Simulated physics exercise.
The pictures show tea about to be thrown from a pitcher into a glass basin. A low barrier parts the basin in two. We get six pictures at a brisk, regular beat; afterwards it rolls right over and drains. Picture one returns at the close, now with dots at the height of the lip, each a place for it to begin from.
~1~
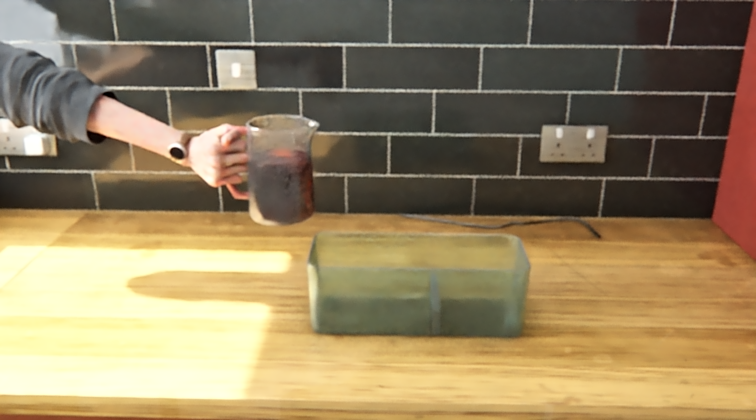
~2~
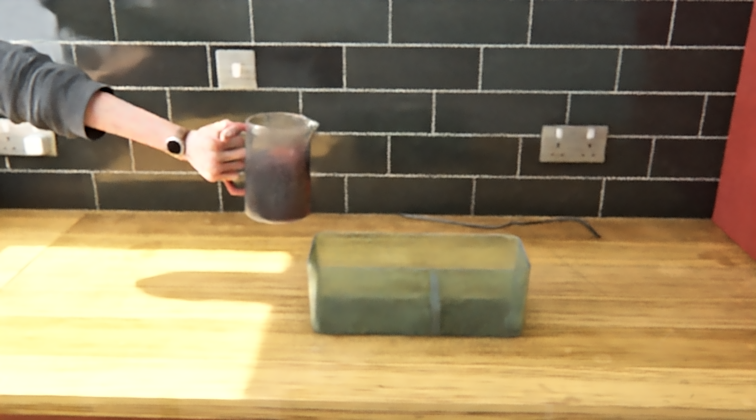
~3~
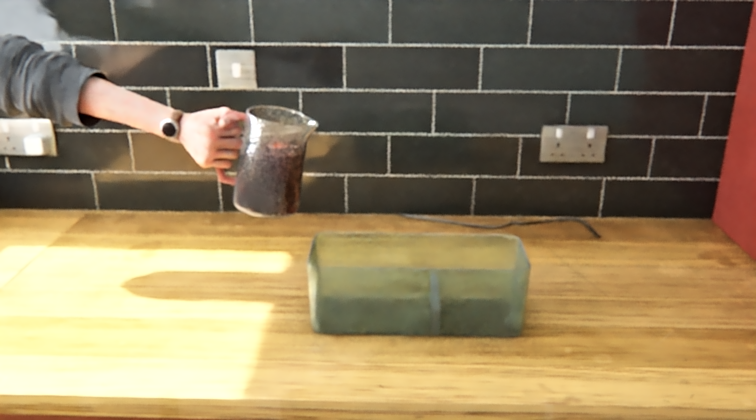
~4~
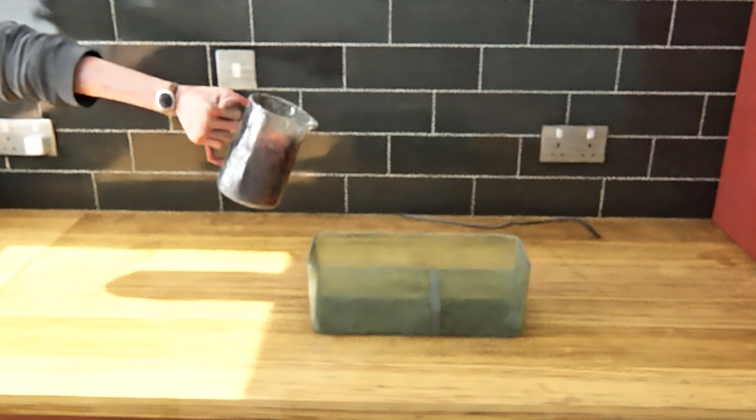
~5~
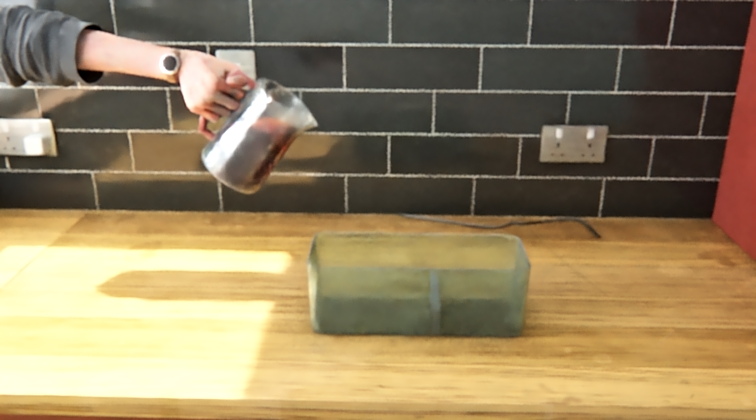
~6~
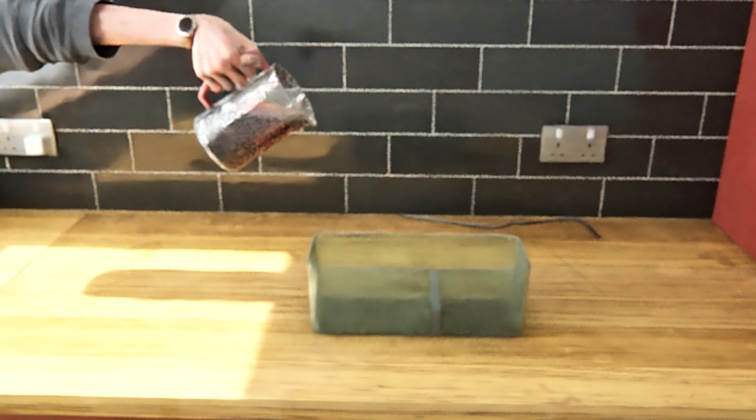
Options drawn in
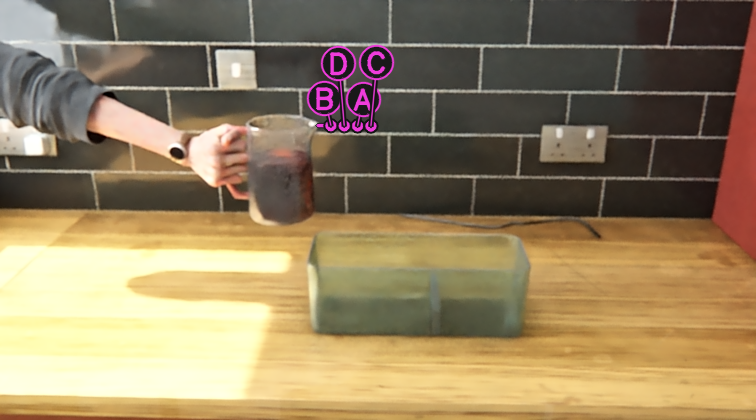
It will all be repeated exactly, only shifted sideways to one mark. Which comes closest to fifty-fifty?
Go for D.
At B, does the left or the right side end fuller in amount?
More ends on the left.
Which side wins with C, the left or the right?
The right one.
On the marked copy, A at (357, 125); B at (330, 125); C at (370, 126); D at (344, 125).
Choosing A, about 26 % ends left of the wall and 69 % right of it; 6 % is lost outside.
Choosing B, about 70 % ends left of the wall and 21 % right of it; 8 % is lost outside.
Choosing C, about 15 % ends left of the wall and 78 % right of it; 6 % is lost outside.
Choosing D, about 50 % ends left of the wall and 45 % right of it; 4 % is lost outside.
